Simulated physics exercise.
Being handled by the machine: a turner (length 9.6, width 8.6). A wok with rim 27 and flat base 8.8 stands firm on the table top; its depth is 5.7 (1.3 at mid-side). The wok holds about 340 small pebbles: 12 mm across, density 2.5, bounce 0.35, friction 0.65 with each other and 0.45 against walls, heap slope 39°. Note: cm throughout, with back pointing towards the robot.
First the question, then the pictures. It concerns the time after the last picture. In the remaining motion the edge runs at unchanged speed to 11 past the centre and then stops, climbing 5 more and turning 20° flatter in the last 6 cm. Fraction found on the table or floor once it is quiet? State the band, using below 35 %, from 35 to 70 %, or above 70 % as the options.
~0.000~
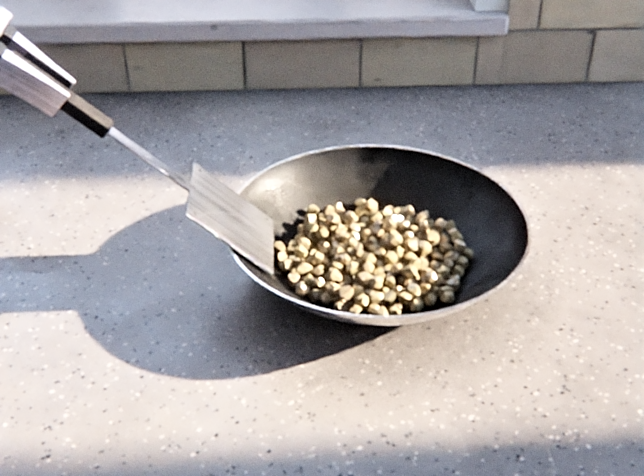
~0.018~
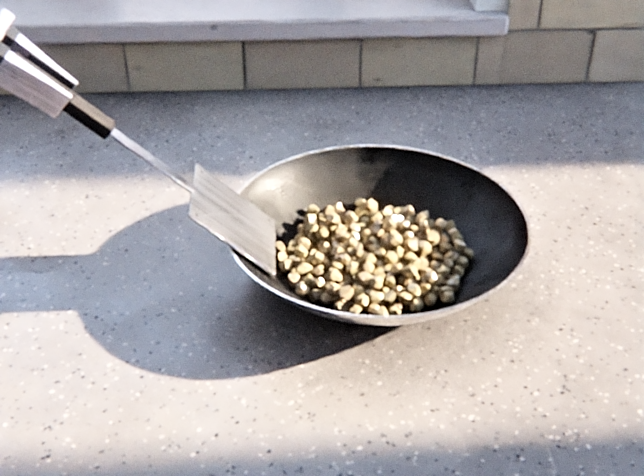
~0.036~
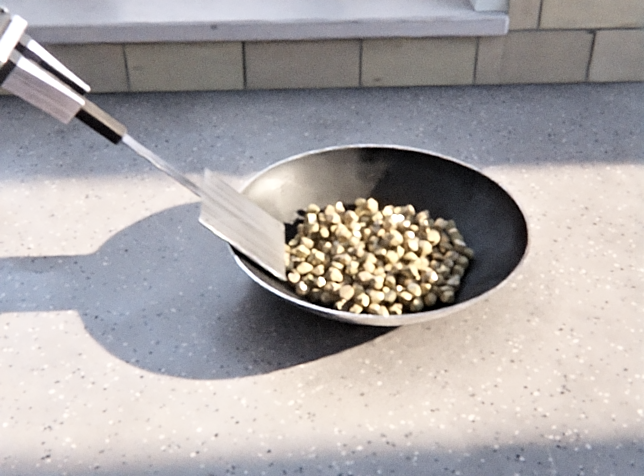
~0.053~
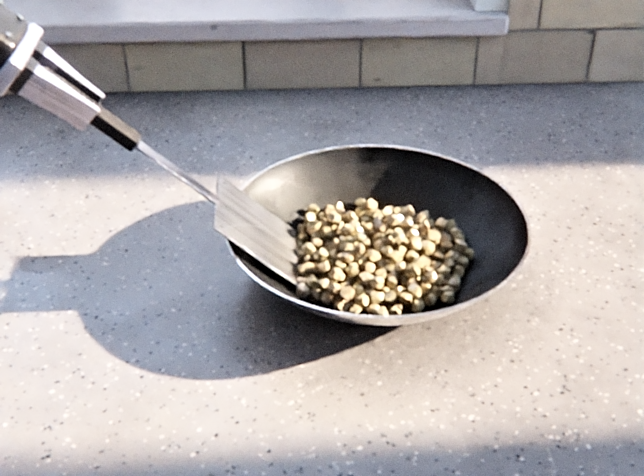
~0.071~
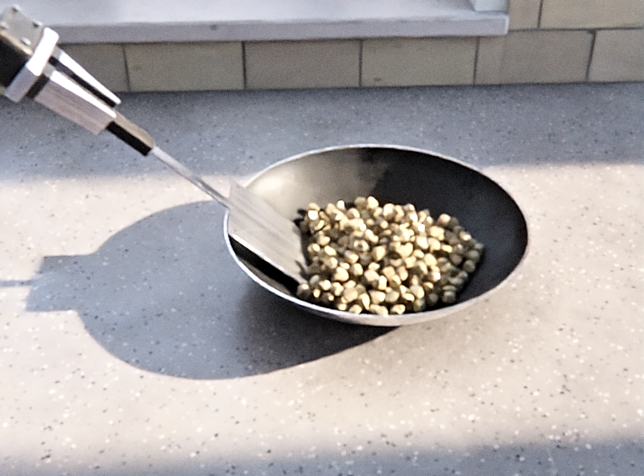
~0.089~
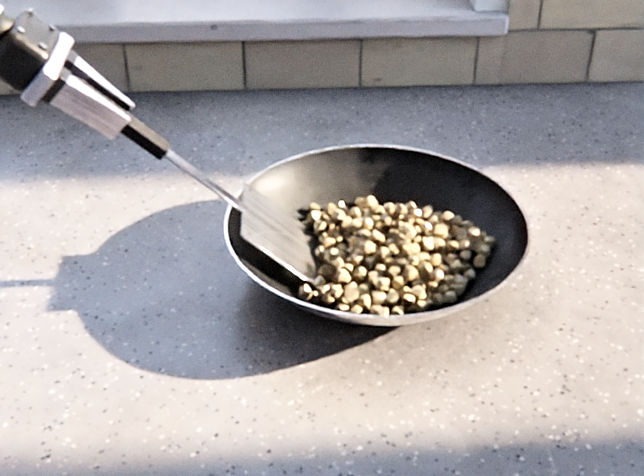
It falls from 35 to 70 %.
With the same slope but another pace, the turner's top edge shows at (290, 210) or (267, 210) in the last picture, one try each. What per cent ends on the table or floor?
Around 55 per cent, then around 55 per cent.
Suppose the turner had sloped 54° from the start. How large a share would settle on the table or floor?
My guess is close to 40 per cent.
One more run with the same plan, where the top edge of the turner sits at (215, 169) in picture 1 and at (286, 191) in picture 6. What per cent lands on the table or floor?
About 50 per cent.
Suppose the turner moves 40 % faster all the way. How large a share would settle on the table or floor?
Around 50 per cent would finish on the table or floor.
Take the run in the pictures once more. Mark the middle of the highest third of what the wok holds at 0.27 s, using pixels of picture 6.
Roughly pixel (495, 212).
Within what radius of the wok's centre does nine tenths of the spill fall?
35 centimetres, give or take.
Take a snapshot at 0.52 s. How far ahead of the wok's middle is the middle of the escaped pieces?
I'd say some 22 centimetres.
After 0.18 s, sloping 43°, highest piece 7 above the table; 338 in the wok.
After 0.27 s, sloping 37°, highest piece 9 above the table; 322 in the wok, 16 on the blade or in flight.
After 0.52 s, sloping 23°, highest piece 12 above the table; 188 in the wok, 123 on the table or floor, 27 on the blade or in flight.
After 1.57 s, sloping 23°, highest piece 5 above the table; 188 in the wok, 150 on the table or floor.
In the end, 188 in the wok, 150 on the table or floor. That is 44 % on the table or floor.
